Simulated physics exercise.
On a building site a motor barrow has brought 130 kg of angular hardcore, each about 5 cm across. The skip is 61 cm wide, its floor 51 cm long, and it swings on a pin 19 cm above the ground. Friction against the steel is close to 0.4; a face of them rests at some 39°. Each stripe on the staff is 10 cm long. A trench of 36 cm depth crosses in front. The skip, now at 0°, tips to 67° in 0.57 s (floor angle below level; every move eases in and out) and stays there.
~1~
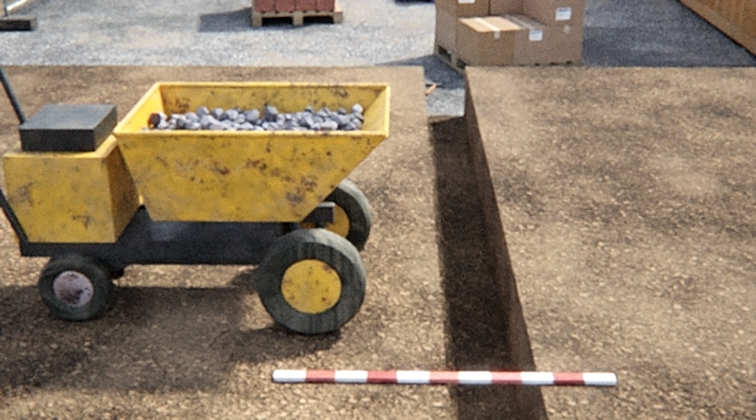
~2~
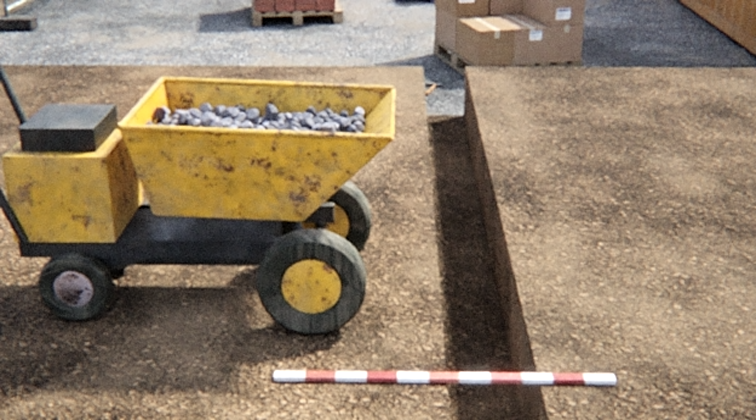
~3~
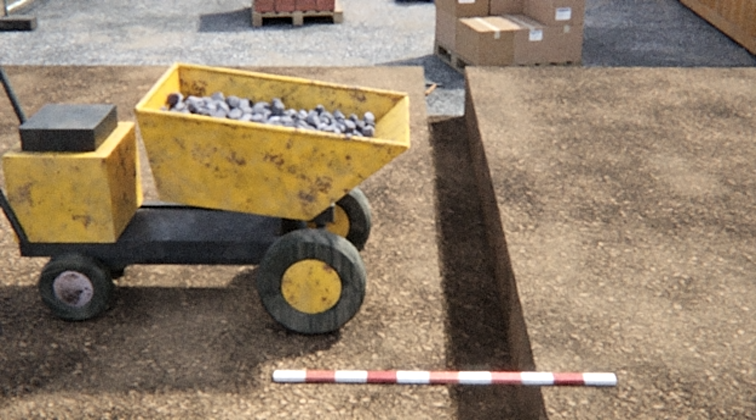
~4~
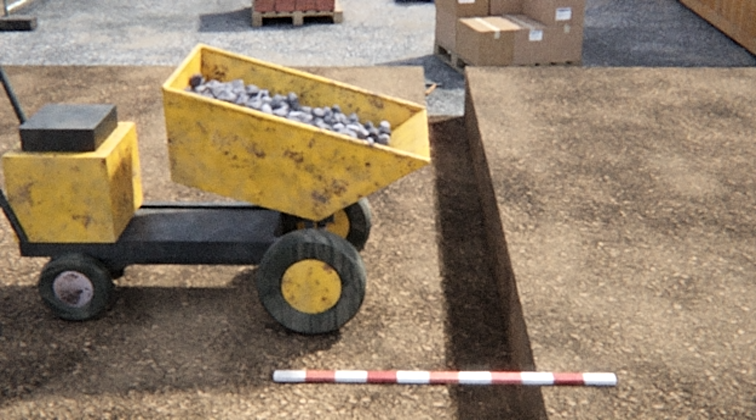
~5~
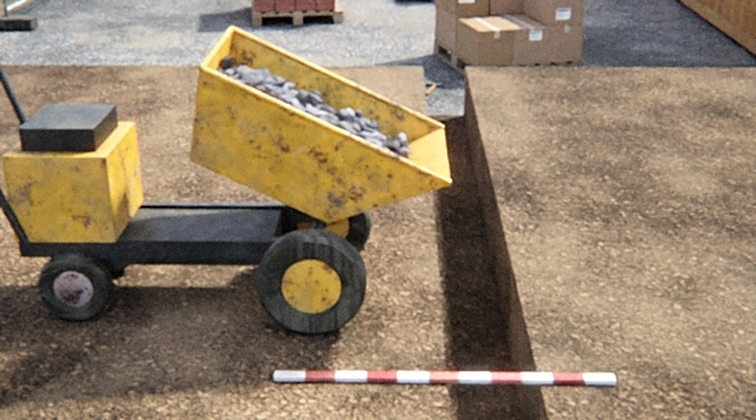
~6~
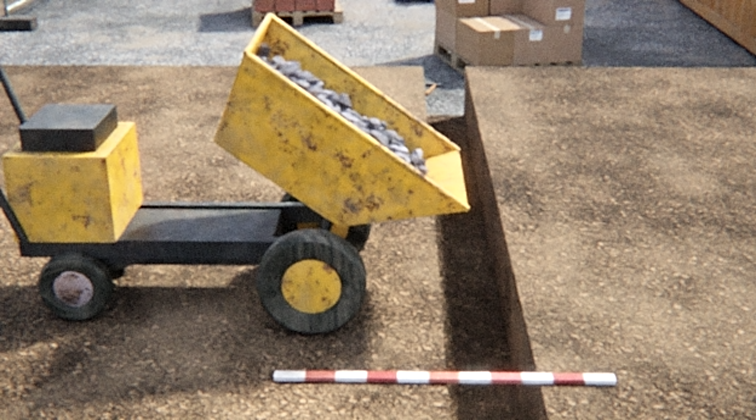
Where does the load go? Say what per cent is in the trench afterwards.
Close to 43 in a hundred.
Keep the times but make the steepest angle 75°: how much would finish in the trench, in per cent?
It would be near 50 per cent.
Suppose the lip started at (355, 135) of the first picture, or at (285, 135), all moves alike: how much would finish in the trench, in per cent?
First some 65, then 65 per cent.
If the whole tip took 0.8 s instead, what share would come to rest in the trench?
In that case some 55 per cent.
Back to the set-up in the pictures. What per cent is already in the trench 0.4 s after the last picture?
About 5 per cent by then.
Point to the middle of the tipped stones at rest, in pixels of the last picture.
Near (537, 295).
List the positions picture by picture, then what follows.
In the first frame, lip at (386, 135), floor tilted 0°, highest stones at (262, 118).
In the second frame, lip at (392, 138), floor tilted 2°, highest stones at (233, 117).
In the third frame, lip at (408, 147), floor tilted 8°, highest stones at (208, 105).
In the fourth frame, the skip is at 16°, its lip at (429, 162); the top of the load is at (209, 89).
In the fifth frame, lip at (450, 183), floor tilted 26°, highest stones at (234, 72).
In the sixth frame, the skip is at 36°, its lip at (468, 209); the top of the load is at (265, 58).
Then, 0.1 s after the last picture the floor is at 57°, 100 % in the skip; the foremost stones are at (462, 225).
Then, 0.4 s after the last picture the floor is at 67°, 83 % in the skip, 7 % in the trench, 10 % past the trench; the foremost stones are at (573, 311).
Then, 0.7 s after the last picture the floor is at 67°, 30 % in the skip, 20 % in the trench, 50 % past the trench; the foremost stones are past the picture's edge.
Then, 2.7 s after the last picture the floor is at 67°, 6 % in the skip, 43 % in the trench, 51 % past the trench; the foremost stones are past the picture's edge.
